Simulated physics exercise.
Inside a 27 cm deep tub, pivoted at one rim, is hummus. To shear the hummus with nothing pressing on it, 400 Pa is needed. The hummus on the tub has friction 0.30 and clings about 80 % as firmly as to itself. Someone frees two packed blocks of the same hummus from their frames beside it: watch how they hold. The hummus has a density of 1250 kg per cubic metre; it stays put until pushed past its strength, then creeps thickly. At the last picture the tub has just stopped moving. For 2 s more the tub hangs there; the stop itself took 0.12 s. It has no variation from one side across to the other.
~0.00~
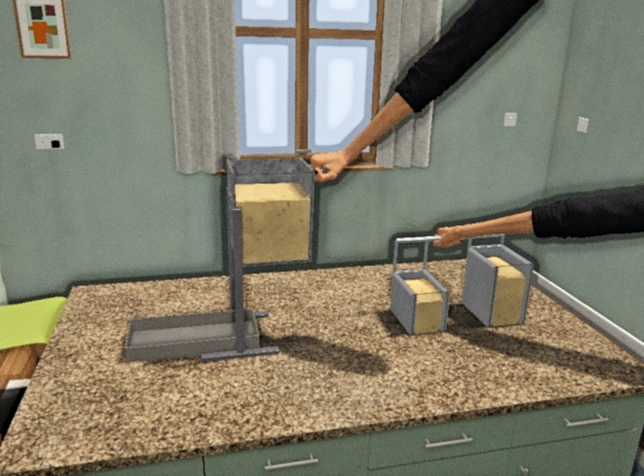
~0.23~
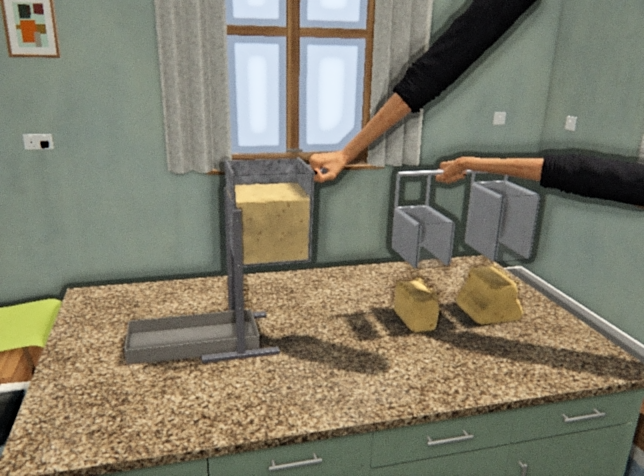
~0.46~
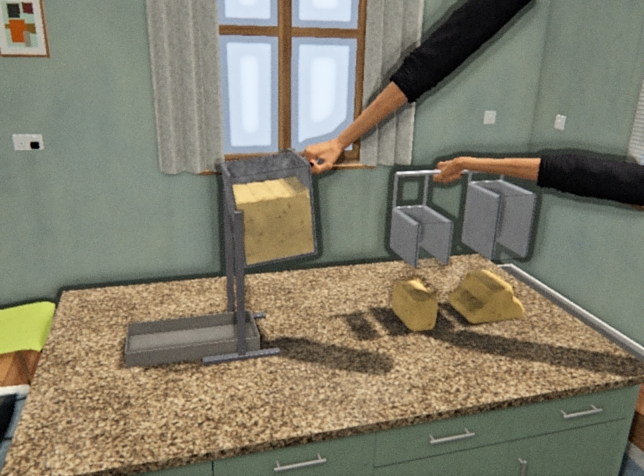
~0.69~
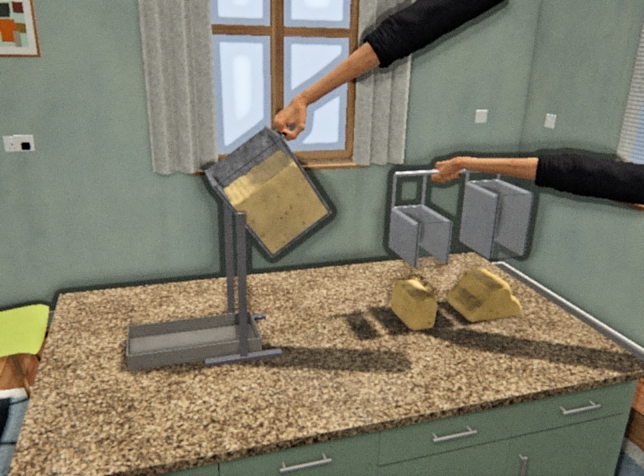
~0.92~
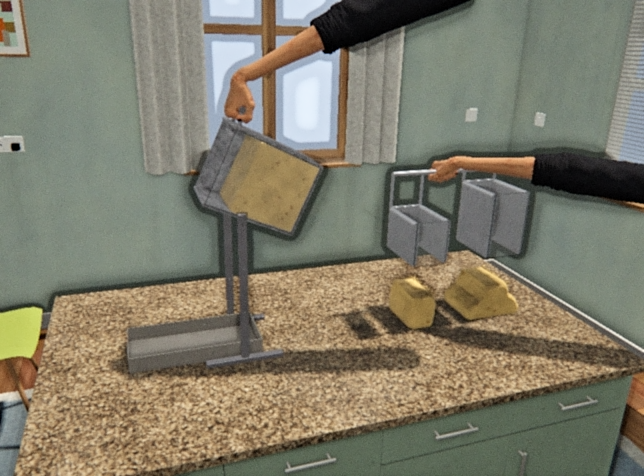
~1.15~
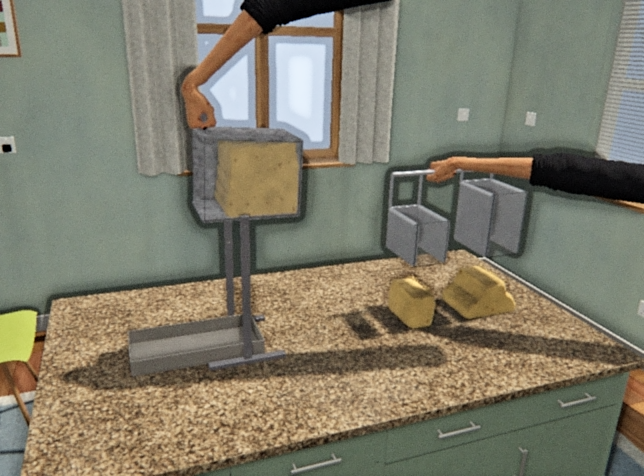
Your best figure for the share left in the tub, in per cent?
I would say about 72 %.
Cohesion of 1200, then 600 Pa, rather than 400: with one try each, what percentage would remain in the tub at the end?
The two runs give near 100 % and near 100 % respectively.
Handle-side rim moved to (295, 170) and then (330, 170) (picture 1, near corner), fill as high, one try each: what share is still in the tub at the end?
Roughly 100 %, then 55 %.
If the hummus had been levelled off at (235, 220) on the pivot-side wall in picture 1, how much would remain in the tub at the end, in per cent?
In that case, around 100 percent.
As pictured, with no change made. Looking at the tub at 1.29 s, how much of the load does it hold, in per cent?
Roughly 100 per cent.
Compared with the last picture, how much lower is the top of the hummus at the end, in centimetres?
7 cm.
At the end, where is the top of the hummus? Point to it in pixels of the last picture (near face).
Looking at the last picture, I'd put it at about (258, 172).
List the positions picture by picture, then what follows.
Handle-side rim at (311, 172), tilt 0 degrees; highest point of the hummus at (309, 198); test blocks 12 cm, 19 cm high (left to right), in the first frame.
Handle-side rim at (311, 172), tilt 0 degrees; highest point of the hummus at (309, 198); test blocks 12 cm, 15 cm high (left to right), in the second frame.
Handle-side rim at (307, 165), tilt 7 degrees; highest point of the hummus at (304, 193); test blocks 12 cm, 13 cm high (left to right), in the third frame.
Handle-side rim at (279, 138), tilt 35 degrees; highest point of the hummus at (294, 165); test blocks 12 cm, 13 cm high (left to right), in the fourth frame.
Handle-side rim at (235, 130), tilt 65 degrees; highest point of the hummus at (265, 146); test blocks 12 cm, 13 cm high (left to right), in the fifth frame.
Handle-side rim at (203, 140), tilt 88 degrees; highest point of the hummus at (293, 144); test blocks 12 cm, 13 cm high (left to right), in the sixth frame.
By 1.29 s, the tub is at 88 degrees and holds 100 %.
By 1.46 s, the tub is at 88 degrees and holds 91 %.
By 1.63 s, the tub is at 88 degrees and holds 76 %.
By 1.80 s, the tub is at 88 degrees and holds 72 %.
By 3.15 s, at the end, the tub is at 88 degrees and holds 72 %.
